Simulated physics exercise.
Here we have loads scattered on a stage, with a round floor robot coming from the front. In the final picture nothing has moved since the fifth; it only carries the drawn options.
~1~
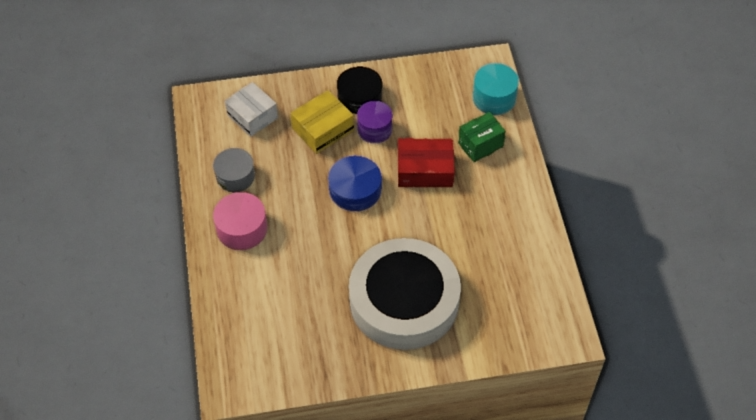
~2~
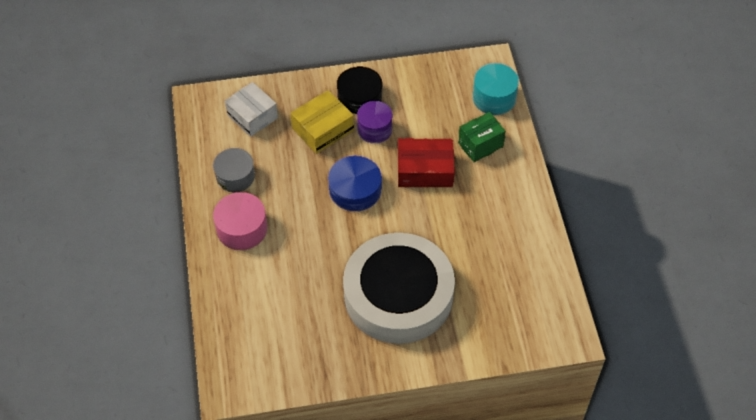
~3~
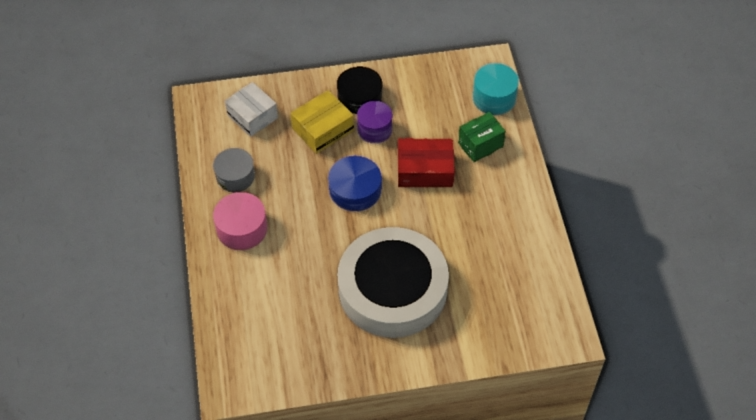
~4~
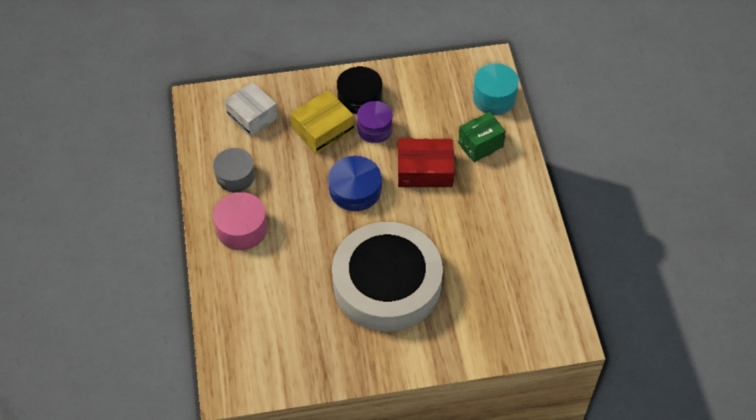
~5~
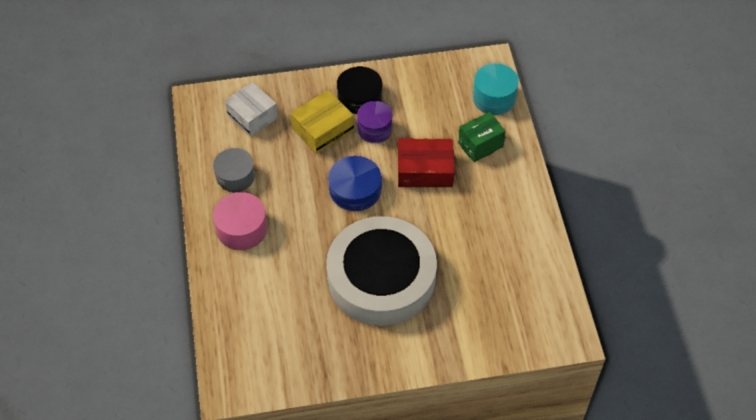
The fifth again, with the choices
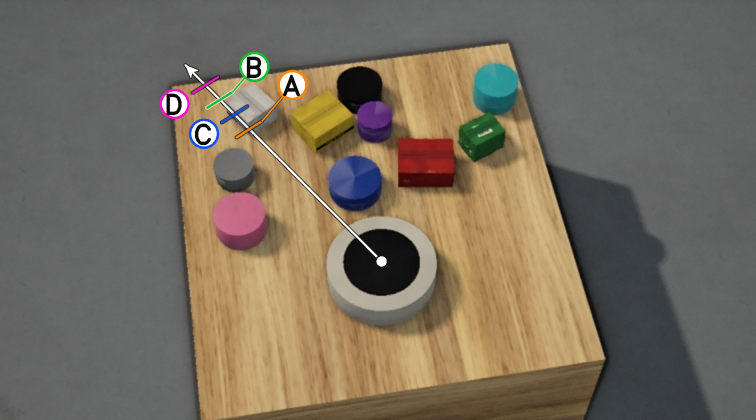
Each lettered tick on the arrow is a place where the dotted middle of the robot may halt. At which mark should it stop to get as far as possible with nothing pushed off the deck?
A.
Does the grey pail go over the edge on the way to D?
Yes.
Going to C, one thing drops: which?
The grey pail goes over.
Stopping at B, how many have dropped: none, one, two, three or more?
Two.
On the copy, A at (249, 129); B at (220, 100); C at (235, 114); D at (205, 85); the arrow from (382, 261) to (185, 65); the white dot at (382, 261).
On A. First, robot (332, 220); blue canister (349, 160); turquoise canister (496, 89).
Then, robot (285, 173); grey pail (217, 163); pink canister (226, 219).
Finally, robot (251, 139); grey pail (181, 153); white box (246, 87); nothing has fallen.
By contrast, B drops the white box and grey pail; C drops the grey pail; D drops the white box and grey pail.
